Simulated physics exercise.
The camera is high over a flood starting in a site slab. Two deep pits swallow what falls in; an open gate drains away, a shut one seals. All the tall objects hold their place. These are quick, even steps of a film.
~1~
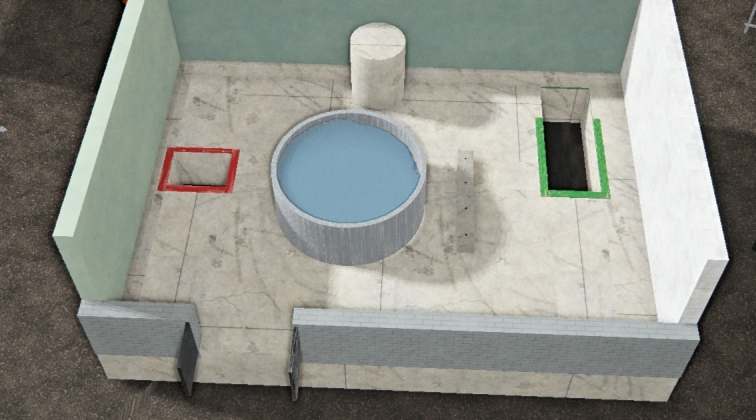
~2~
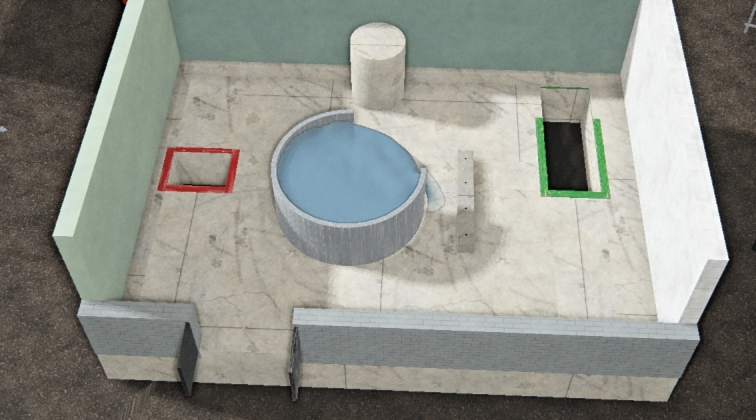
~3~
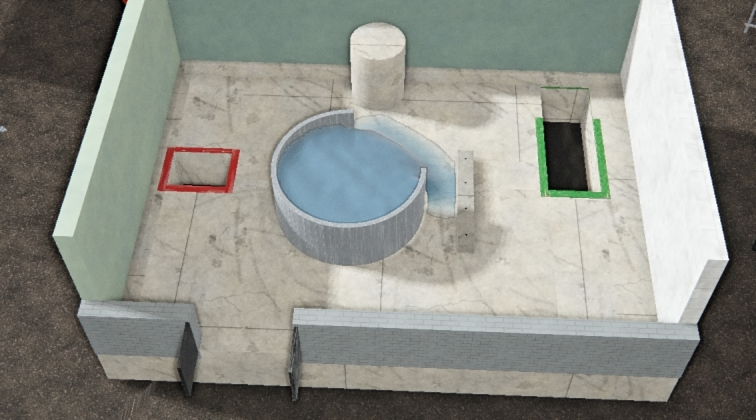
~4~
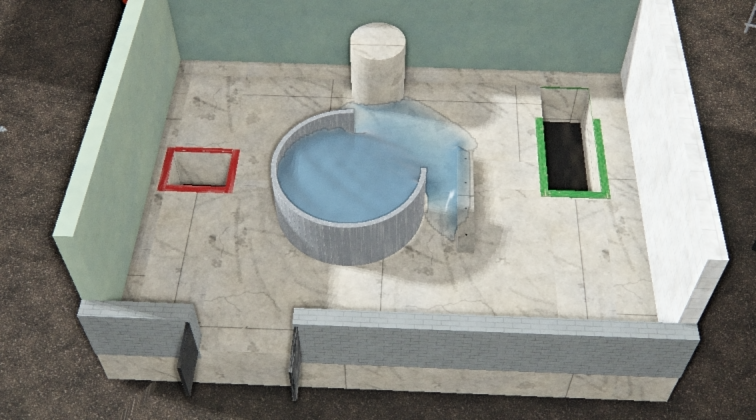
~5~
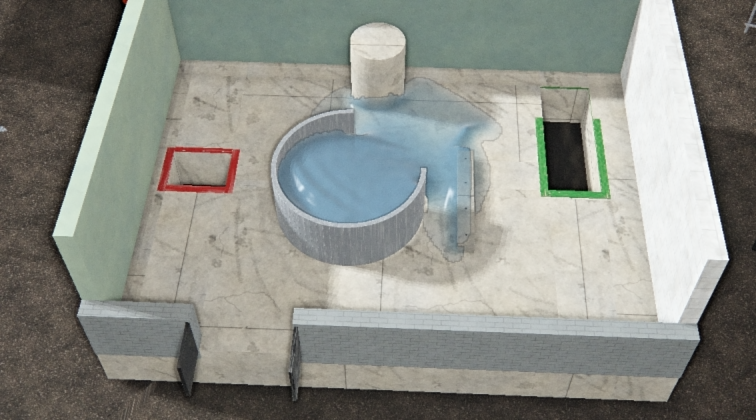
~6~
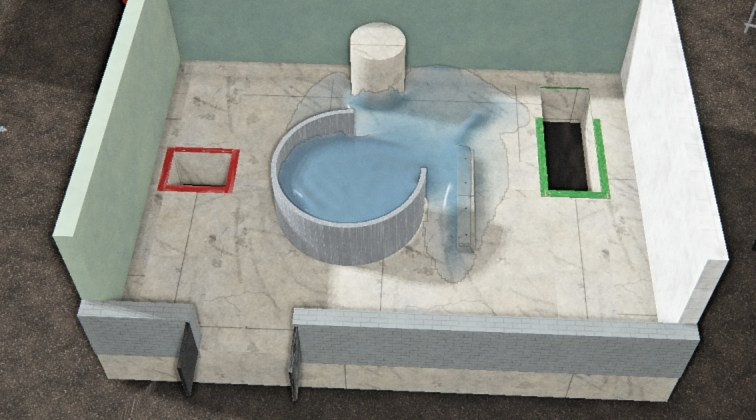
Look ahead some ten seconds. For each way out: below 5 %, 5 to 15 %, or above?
In the end: The gate takes less than 5 %; the red pit takes from 5 to 15 %; the green pit takes more than 15 %.
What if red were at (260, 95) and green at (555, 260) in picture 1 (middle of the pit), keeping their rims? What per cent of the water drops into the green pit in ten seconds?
Roughly, in per cent: Green 45.
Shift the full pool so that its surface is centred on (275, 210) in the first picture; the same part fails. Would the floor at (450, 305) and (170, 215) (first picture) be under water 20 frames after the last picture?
In that order: Flooded, clear.
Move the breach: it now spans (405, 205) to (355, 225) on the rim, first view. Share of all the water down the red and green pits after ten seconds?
Roughly, in per cent: Red 6, green 35.
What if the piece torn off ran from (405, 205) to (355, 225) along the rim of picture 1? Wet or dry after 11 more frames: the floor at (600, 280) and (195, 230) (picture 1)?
One after the other: Awash, clear.
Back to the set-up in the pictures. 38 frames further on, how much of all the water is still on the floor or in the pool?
Some 48 per cent.
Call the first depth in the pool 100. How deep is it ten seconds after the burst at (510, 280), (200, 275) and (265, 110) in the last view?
In turn 4, 4 and 4 in a hundred.
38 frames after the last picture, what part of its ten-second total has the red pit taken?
Some 45 per cent.
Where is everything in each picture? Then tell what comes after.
The first frame shows the round pool at (349, 169) is whole and still.
In the second frame, water pours out on the round pool's far side and has run to a hidden place.
In the third frame, water pours out on the round pool's far side and has run to a hidden place.
In the fourth frame, water pours out on the round pool's far side and has run to (353, 105).
In the fifth frame, the front is at (431, 84), out from the gap on the round pool's far side.
In the sixth frame, water pours out on the round pool's far side and has run to (460, 69).
A moment on, water covers 40 % of the floor; the gate 0 %, the red pit 0 %, the green pit 3 %.
Next, water covers 55 % of the floor; the gate 0 %, the red pit 0 %, the green pit 15 %.
Then, water covers 55 % of the floor; the gate 0 %, the red pit 0 %, the green pit 32 %.
Later, water covers 70 % of the floor; the gate 0 %, the red pit 4 %, the green pit 48 %.
In the end, water covers 85 % of the floor; the gate 1 %, the red pit 8 %, the green pit 57 %.
